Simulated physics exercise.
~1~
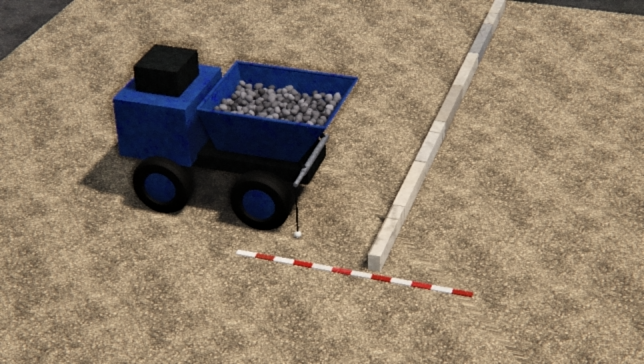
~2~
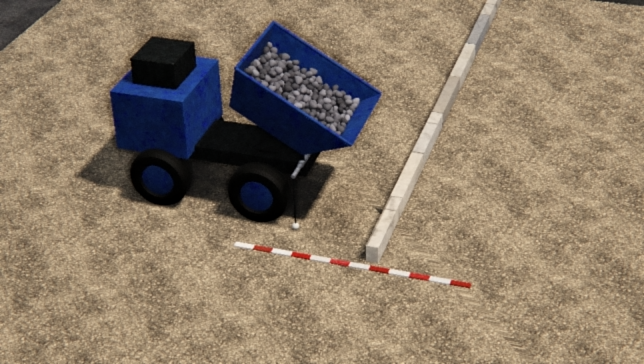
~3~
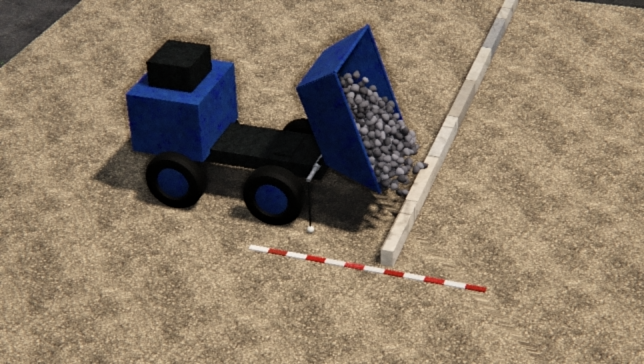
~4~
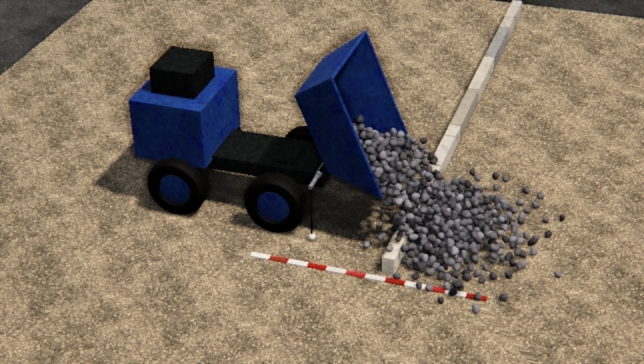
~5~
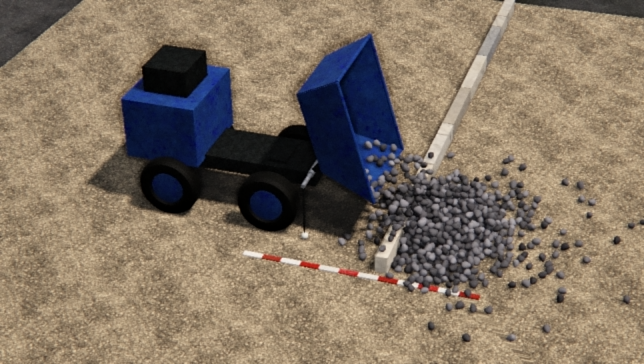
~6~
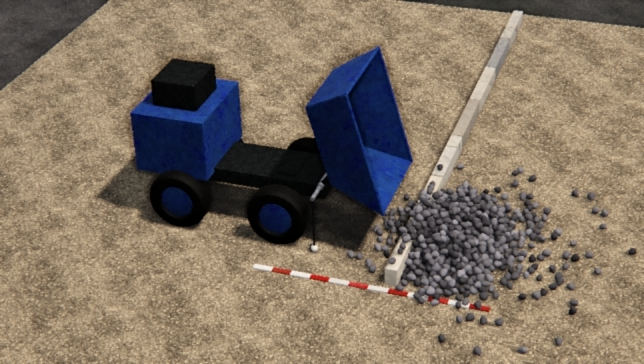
Blue dumper tipping its skip and pouring grey stones over a pale kerb, leaving a scattered heap and an empty skip raised.
